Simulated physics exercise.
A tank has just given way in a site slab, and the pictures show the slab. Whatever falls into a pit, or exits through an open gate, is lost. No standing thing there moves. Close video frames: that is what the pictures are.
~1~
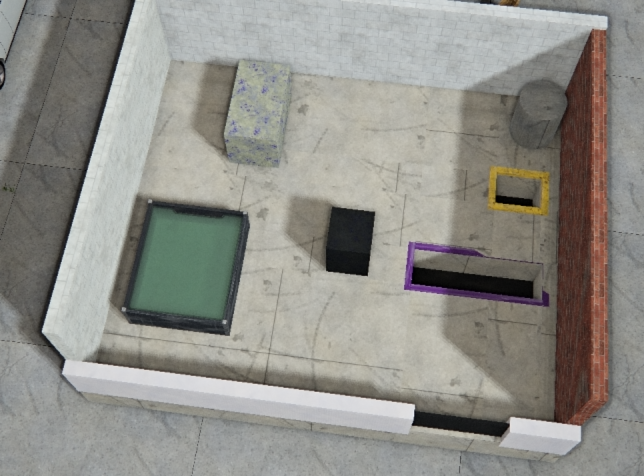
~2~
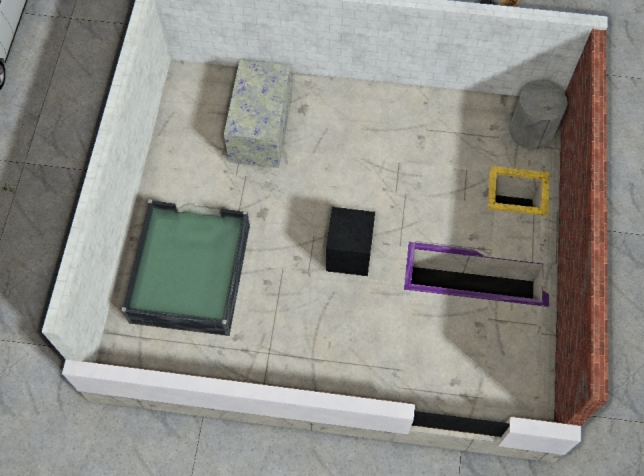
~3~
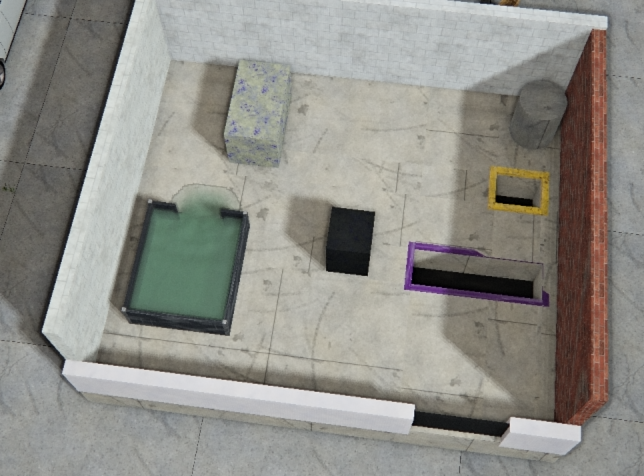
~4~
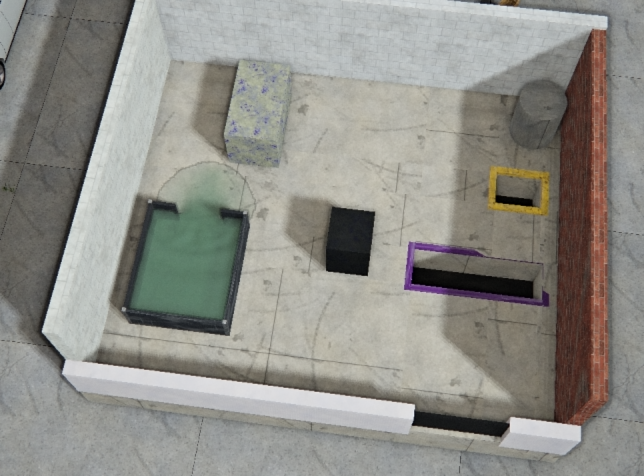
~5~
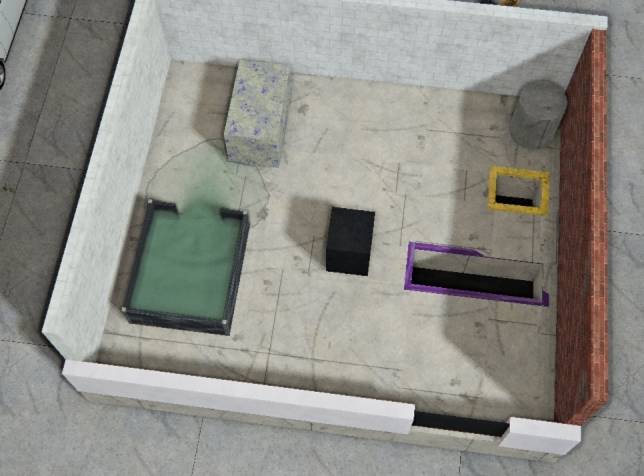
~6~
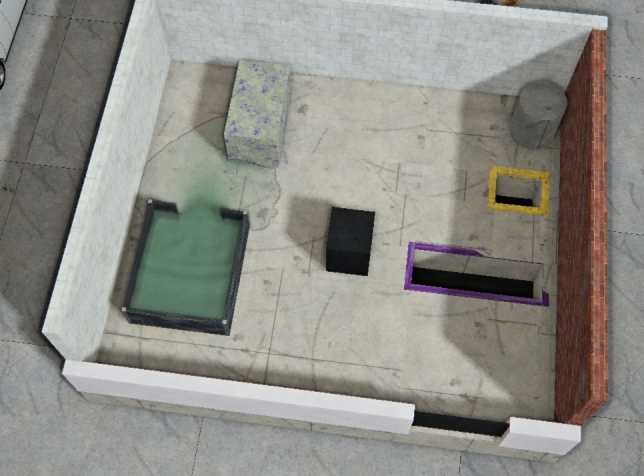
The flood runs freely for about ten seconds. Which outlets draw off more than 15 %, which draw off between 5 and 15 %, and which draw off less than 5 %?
In the end gate: Short of a twentieth; purple pit: A twentieth to fifteen per cent; yellow pit: Short of a twentieth.
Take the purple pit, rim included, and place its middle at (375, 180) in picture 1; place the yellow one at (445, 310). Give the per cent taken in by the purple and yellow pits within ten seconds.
Percentages by pit: Purple at 20, yellow at 0.
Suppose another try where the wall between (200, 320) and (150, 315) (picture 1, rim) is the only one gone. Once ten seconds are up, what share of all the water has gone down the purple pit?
Purple: 12 %.
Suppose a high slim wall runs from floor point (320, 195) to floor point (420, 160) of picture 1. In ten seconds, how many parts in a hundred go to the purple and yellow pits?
Per cent: Purple 2, yellow 0.
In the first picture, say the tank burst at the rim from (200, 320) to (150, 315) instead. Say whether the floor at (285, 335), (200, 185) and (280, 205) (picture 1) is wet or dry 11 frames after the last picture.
Note, points one to three: Reached and soaked / unreached / unreached.
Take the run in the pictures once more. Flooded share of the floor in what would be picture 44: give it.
55 %, roughly.
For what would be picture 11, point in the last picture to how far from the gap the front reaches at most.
I'd say near (198, 65).
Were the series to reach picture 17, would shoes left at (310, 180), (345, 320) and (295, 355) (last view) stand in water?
Taking them in the order given: Swamped, then spared, then spared.
A moment on, water covers 15 % of the floor; the gate 0 %, the purple pit 0 %, the yellow pit 0 %.
Next, water covers 25 % of the floor; the gate 0 %, the purple pit 0 %, the yellow pit 0 %.
Then, water covers 35 % of the floor; the gate 0 %, the purple pit 0 %, the yellow pit 0 %.
Later, water covers 55 % of the floor; the gate 0 %, the purple pit 2 %, the yellow pit 0 %.
In the end, water covers 65 % of the floor; the gate 0 %, the purple pit 9 %, the yellow pit 0 %.
